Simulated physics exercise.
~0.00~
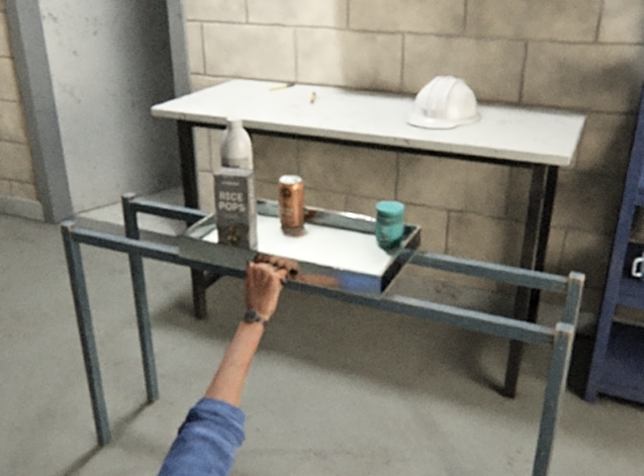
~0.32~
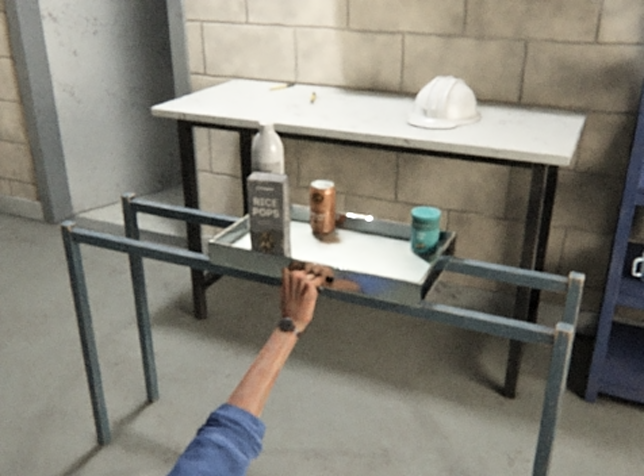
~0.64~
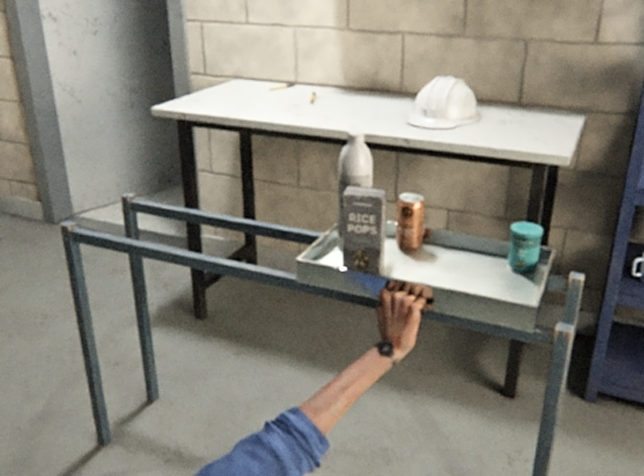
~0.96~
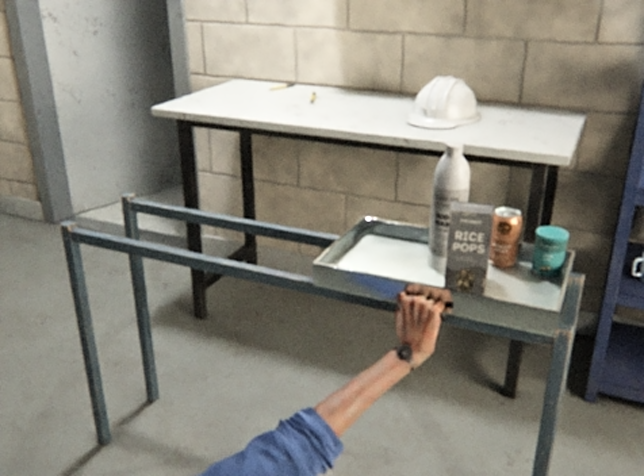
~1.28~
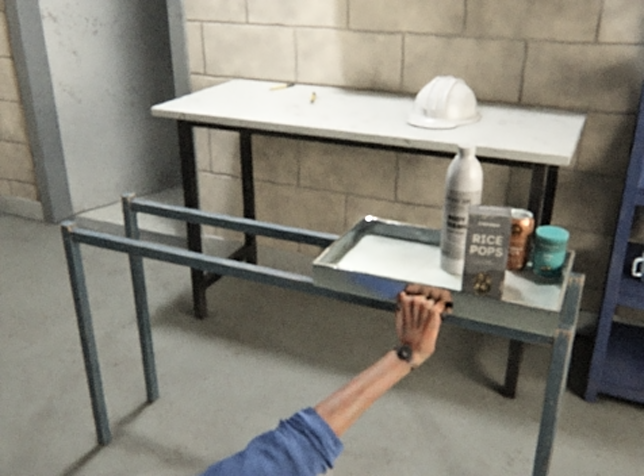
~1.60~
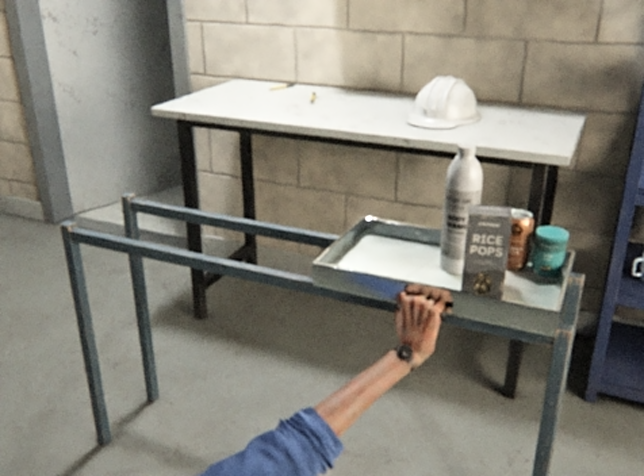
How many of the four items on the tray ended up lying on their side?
None of them did. The white bottle, grey carton, orange can and turquoise tin were all still standing upright at the end.
A hand pushed a metal tray holding a white bottle, a grey carton, an orange can and a turquoise tin to the right along the rails until it stopped, and the bottle, carton and can slid toward the tin, all still upright.
